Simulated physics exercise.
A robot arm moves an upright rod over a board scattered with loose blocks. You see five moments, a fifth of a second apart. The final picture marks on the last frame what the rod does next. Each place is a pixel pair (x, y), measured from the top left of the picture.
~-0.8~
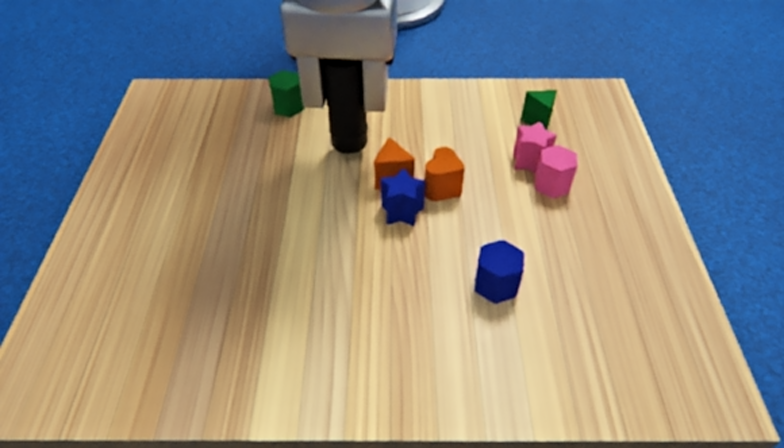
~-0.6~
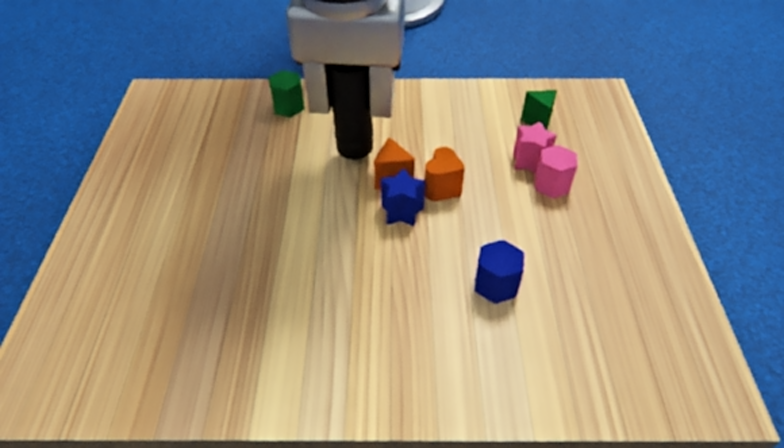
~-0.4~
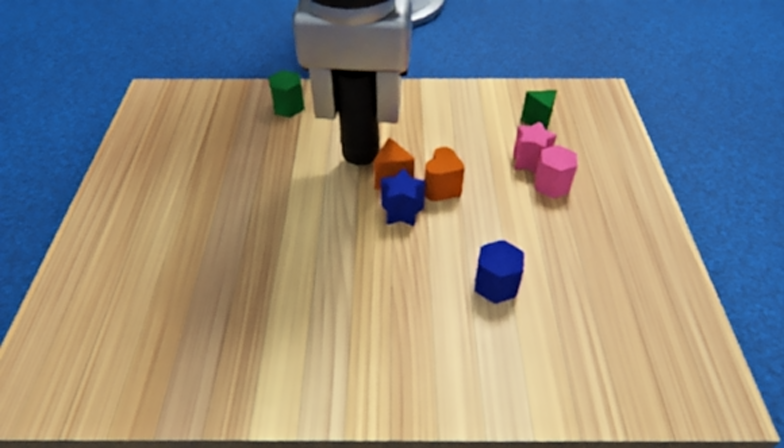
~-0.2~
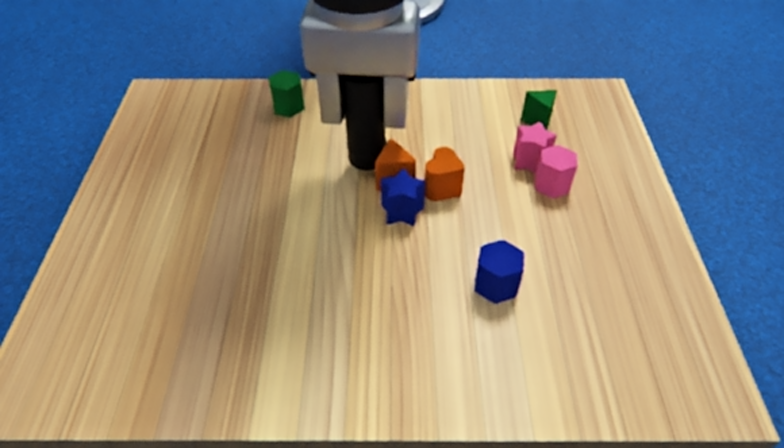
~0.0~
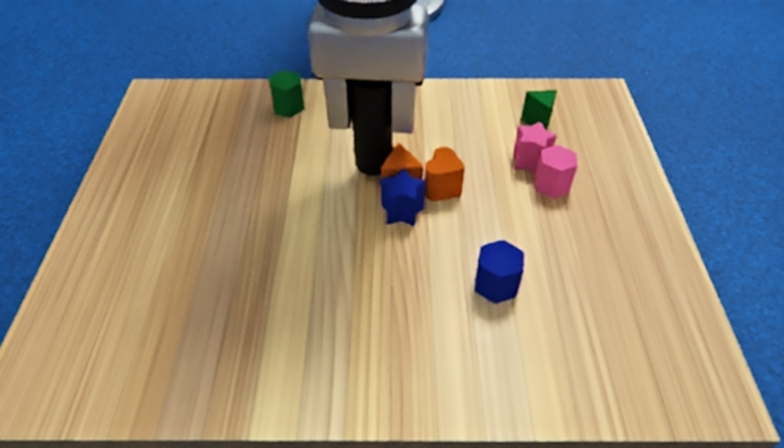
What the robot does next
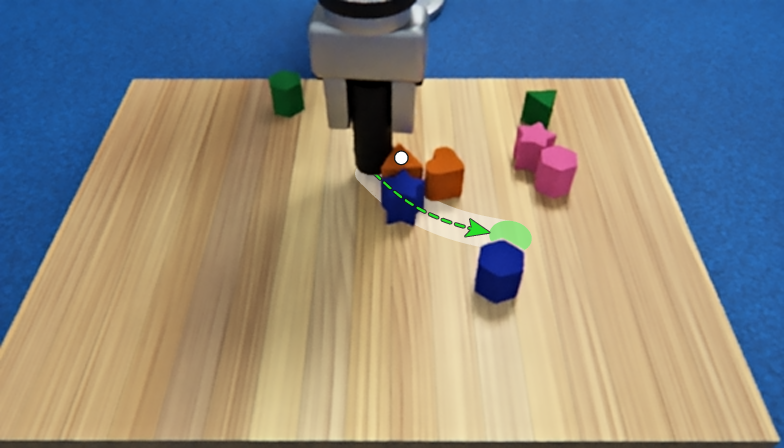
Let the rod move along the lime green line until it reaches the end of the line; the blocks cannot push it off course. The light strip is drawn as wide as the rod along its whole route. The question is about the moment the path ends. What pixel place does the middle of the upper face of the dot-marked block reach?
It ends at (553, 219).
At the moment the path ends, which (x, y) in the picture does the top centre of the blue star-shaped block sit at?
Its top centre is at about (426, 218).
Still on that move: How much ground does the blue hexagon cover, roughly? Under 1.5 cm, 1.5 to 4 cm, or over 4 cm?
Distance: Less than 1.5 cm.
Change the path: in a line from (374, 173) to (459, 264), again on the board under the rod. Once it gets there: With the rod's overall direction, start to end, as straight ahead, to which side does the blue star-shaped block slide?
It heads right.
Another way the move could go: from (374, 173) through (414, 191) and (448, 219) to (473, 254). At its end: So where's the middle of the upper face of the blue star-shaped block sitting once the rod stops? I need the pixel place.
Close to (412, 200).
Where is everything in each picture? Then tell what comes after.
In the first frame, rod's lower end (349, 143); orange triangle (393, 152); blue star-shaped block (402, 184); orange heart-shaped block (444, 161); blue hexagon (502, 257).
In the second frame, rod (355, 148); blocks still.
In the third frame, rod (361, 154); blocks still.
In the fourth frame, rod (367, 159); orange triangle (394, 153).
In the fifth frame, rod (374, 163); orange triangle (401, 158); blue star-shaped block (402, 184); orange heart-shaped block (444, 161); blue hexagon (502, 257).
Drawn move, from (374, 173) over (408, 202) and (455, 224) to (510, 236); the dot is on the orange triangle.
On the path given first. One third of the way, rod (408, 192); orange triangle (442, 183); blue star-shaped block (414, 206), turned 65° clockwise; orange heart-shaped block (456, 162), turned 50° anticlockwise.
Two thirds of the way, rod (456, 215); orange triangle (494, 204), turned 15° anticlockwise; blue star-shaped block (426, 218); orange heart-shaped block (457, 162), turned 55° anticlockwise.
At the end, rod (512, 227); orange triangle (553, 219); blue star-shaped block (426, 218), turned 130° clockwise; orange heart-shaped block (457, 162), turned 55° anticlockwise; blue hexagon still.
